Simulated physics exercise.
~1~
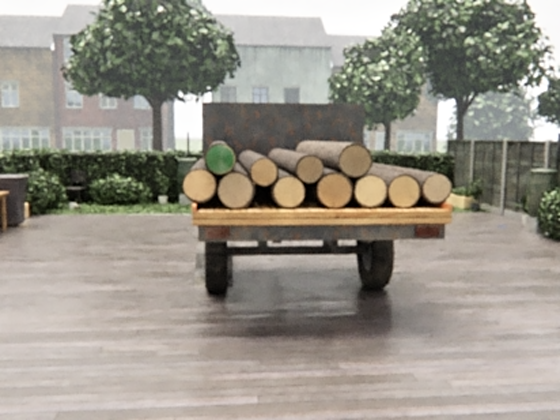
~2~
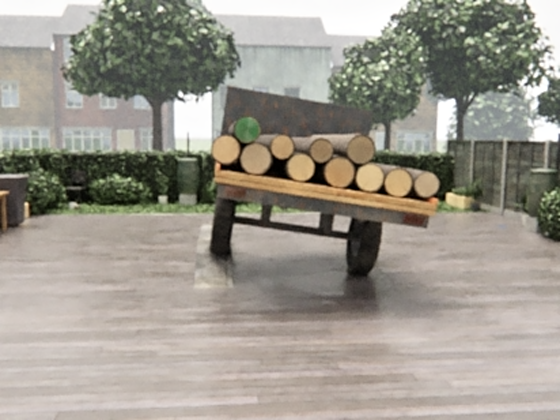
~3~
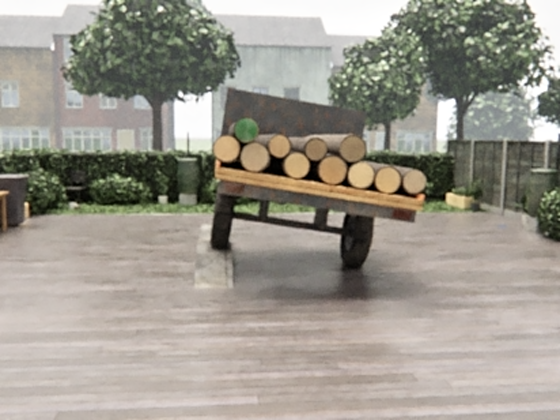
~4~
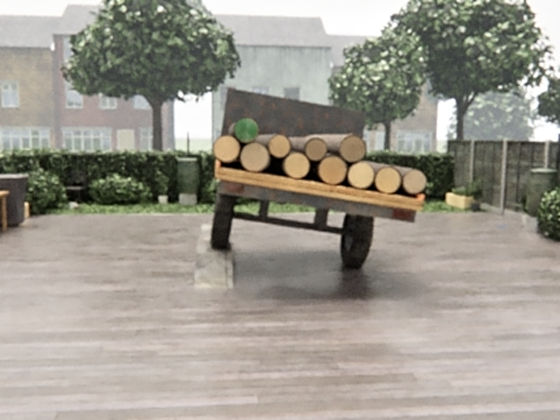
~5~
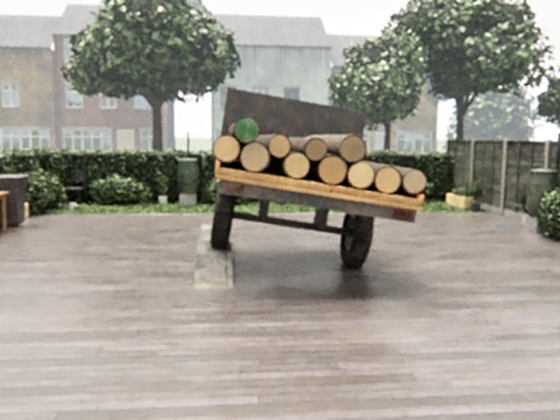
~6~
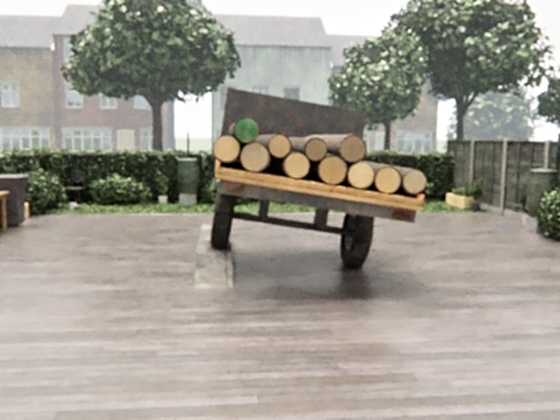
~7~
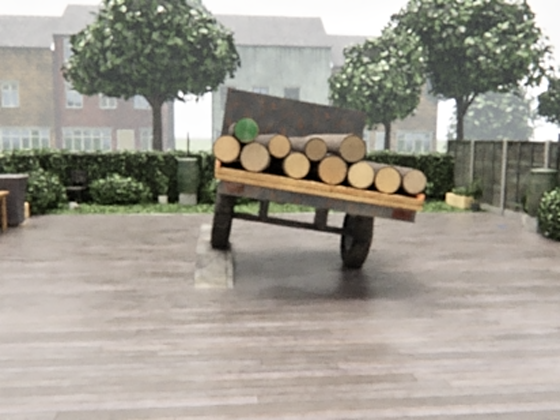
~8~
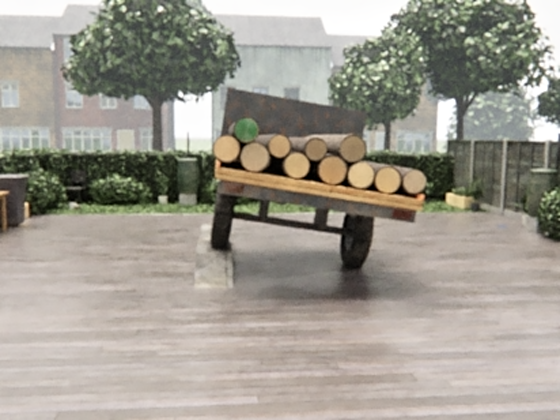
A log trailer tilts as its left wheel mounts a kerb, and every log stays aboard.
